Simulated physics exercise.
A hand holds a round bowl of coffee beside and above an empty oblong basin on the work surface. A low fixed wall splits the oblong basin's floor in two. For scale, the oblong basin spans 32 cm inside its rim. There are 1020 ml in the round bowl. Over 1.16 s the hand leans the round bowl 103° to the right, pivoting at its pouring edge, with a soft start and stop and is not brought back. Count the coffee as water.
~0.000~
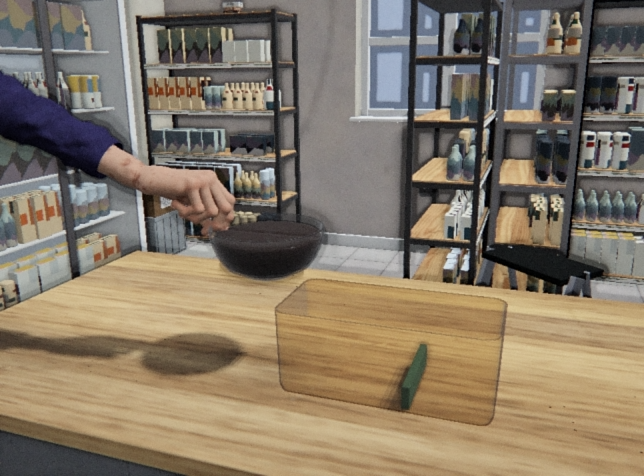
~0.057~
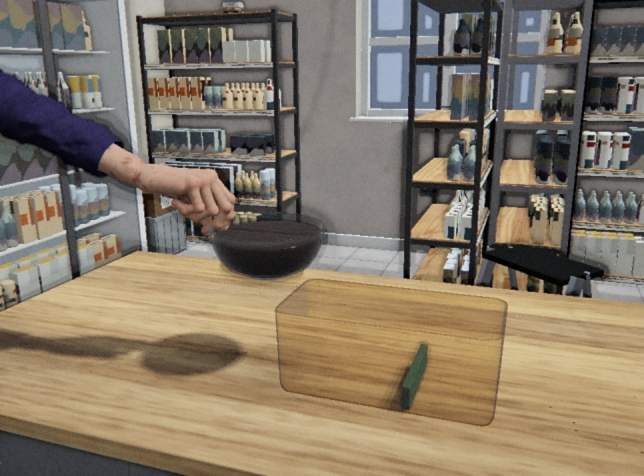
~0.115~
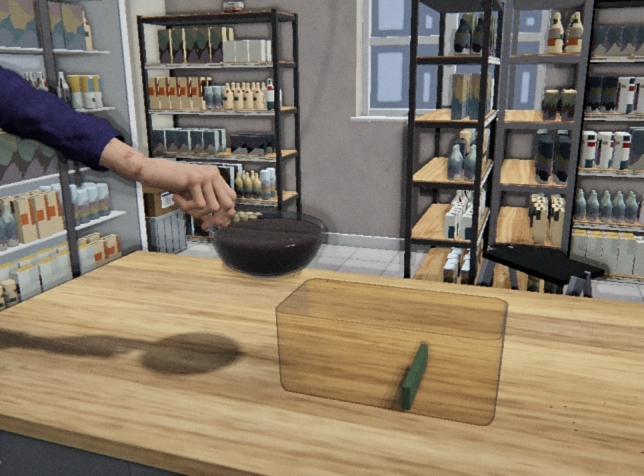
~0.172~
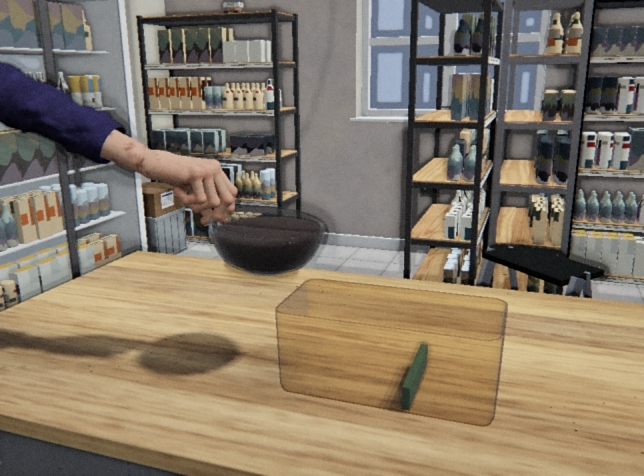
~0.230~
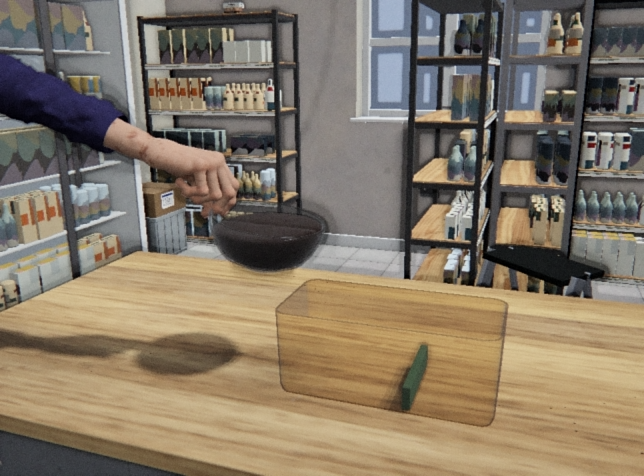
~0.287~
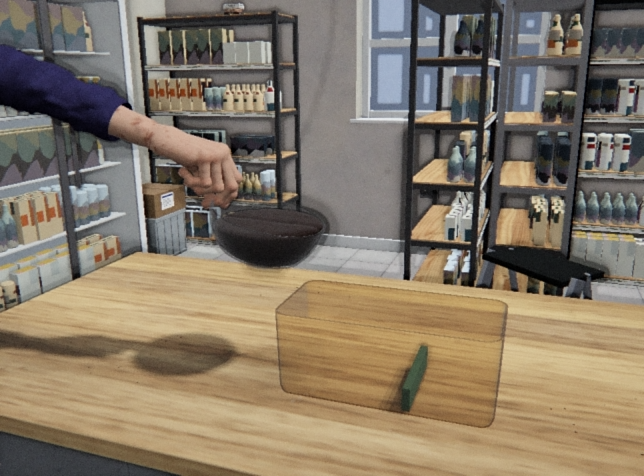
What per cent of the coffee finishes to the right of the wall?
The far part has some 20 per cent.
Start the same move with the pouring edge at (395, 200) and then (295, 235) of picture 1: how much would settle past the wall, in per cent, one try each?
First 45, then 20 per cent.
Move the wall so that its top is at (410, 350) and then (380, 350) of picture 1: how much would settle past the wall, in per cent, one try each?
First 15, then 80 per cent.
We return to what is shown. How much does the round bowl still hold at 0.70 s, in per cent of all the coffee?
Some 40 per cent.
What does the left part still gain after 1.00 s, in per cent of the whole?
Some 3 per cent.
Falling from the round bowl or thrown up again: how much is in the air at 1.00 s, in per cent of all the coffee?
About 9 per cent.
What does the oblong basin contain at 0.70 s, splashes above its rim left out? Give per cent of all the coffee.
Some 20 per cent.
Then, 0.70 s in, the tilt is 68° and 40 per cent is still to pour, 20 is left of the wall and 0 right of it.
Then, 1.00 s in, the tilt is 98° and 1 per cent is still to pour, 76 is left of the wall and 14 right of it.
Then, 1.32 s in, the tilt is 103° and 0 per cent is still to pour, 85 is left of the wall and 14 right of it.
Then, 1.66 s in, the tilt is 103° and 0 per cent is still to pour, 80 is left of the wall and 19 right of it.
Finally, 80 per cent lies left of the wall, 20 right of it and 1 outside.
